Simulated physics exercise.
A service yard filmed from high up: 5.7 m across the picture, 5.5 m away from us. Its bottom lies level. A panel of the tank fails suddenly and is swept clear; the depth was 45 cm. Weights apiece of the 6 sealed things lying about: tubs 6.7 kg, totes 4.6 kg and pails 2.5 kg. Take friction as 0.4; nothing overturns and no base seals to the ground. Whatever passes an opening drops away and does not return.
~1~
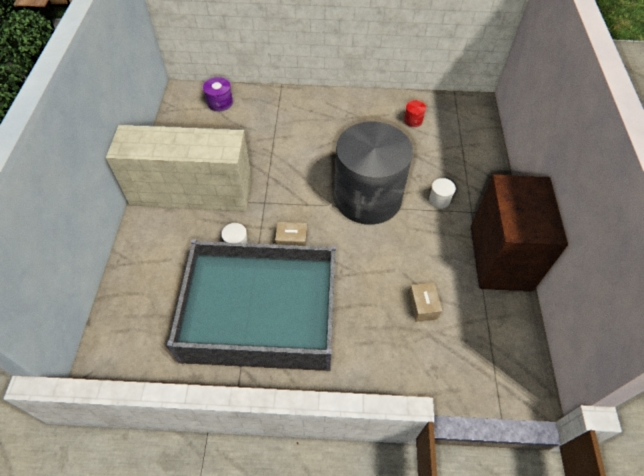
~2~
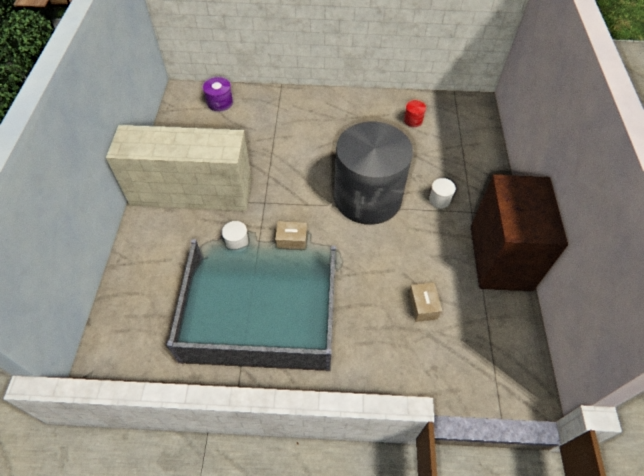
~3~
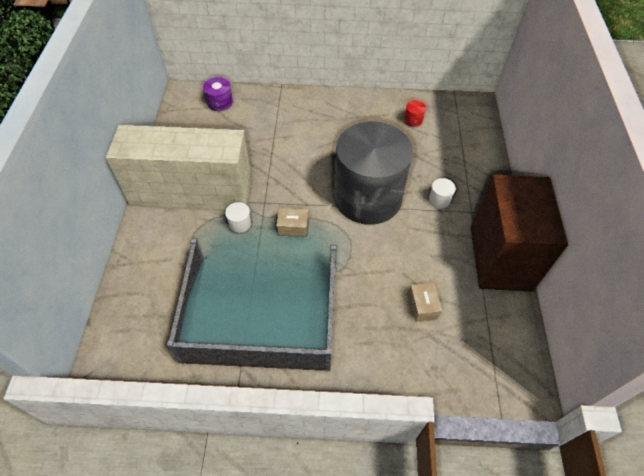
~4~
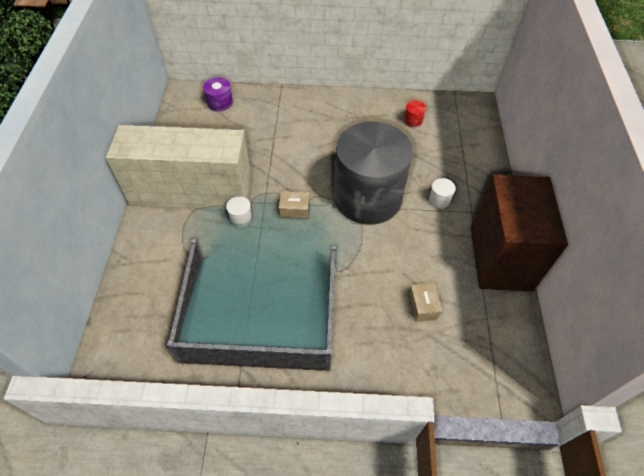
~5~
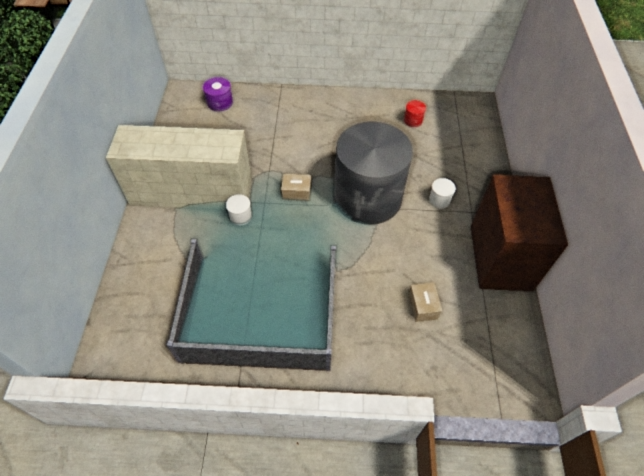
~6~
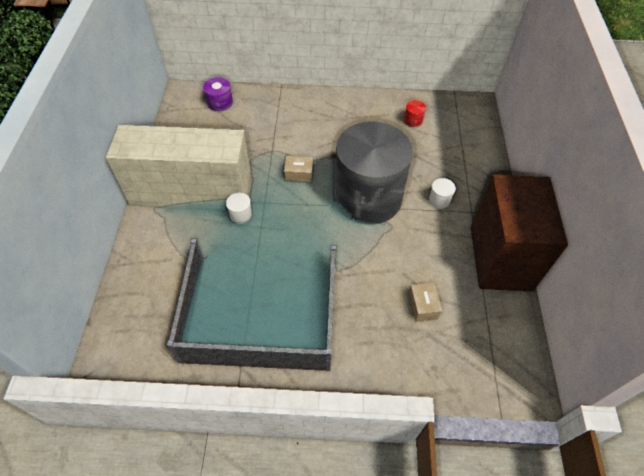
A walled tank of teal water lost its back side, and the water spread across the yard floor toward the large dark cylinder, pushing a white pail and a small cardboard box a short way back.
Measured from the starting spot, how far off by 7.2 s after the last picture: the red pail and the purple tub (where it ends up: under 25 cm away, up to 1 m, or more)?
Red pail travels far; purple tub ends far away.
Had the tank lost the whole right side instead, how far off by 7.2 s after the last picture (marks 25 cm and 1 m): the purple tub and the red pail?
Then the purple tub stays put, the red pail gets carried off.
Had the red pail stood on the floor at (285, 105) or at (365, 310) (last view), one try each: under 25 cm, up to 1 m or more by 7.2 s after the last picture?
In turn: It travels far; it holds its place.
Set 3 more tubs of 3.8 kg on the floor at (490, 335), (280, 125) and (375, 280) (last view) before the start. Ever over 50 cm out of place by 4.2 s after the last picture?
In turn: Under, more, less.
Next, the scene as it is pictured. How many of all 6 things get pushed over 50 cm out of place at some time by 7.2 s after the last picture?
I count 5.
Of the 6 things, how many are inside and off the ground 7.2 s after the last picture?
I count 4.
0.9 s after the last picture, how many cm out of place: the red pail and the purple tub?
Roughly 0 and 0 cm by then.
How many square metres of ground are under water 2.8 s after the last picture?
Some 22 m2.
Then, 0.9 s after the last picture the red pail is near (416, 107), 0.0 m from its start, aground; the purple tub is near (217, 86), 0.0 m from its start, aground; 0 of 6 are out; 1 afloat.
Then, 2.8 s after the last picture the red pail is near (434, 114), 0.3 m from its start, aground; the purple tub is near (187, 101), 0.6 m from its start, afloat; 0 of 6 are out; 3 afloat.
Then, 4.8 s after the last picture the red pail is near (473, 157), 1.3 m from its start, afloat; the purple tub is near (182, 144), 1.4 m from its start, afloat; 0 of 6 are out; 4 afloat.
Then, 7.2 s after the last picture the red pail is near (421, 210), 2.1 m from its start, afloat; the purple tub is near (277, 132), 1.5 m from its start, aground; 0 of 6 are out; 4 afloat.
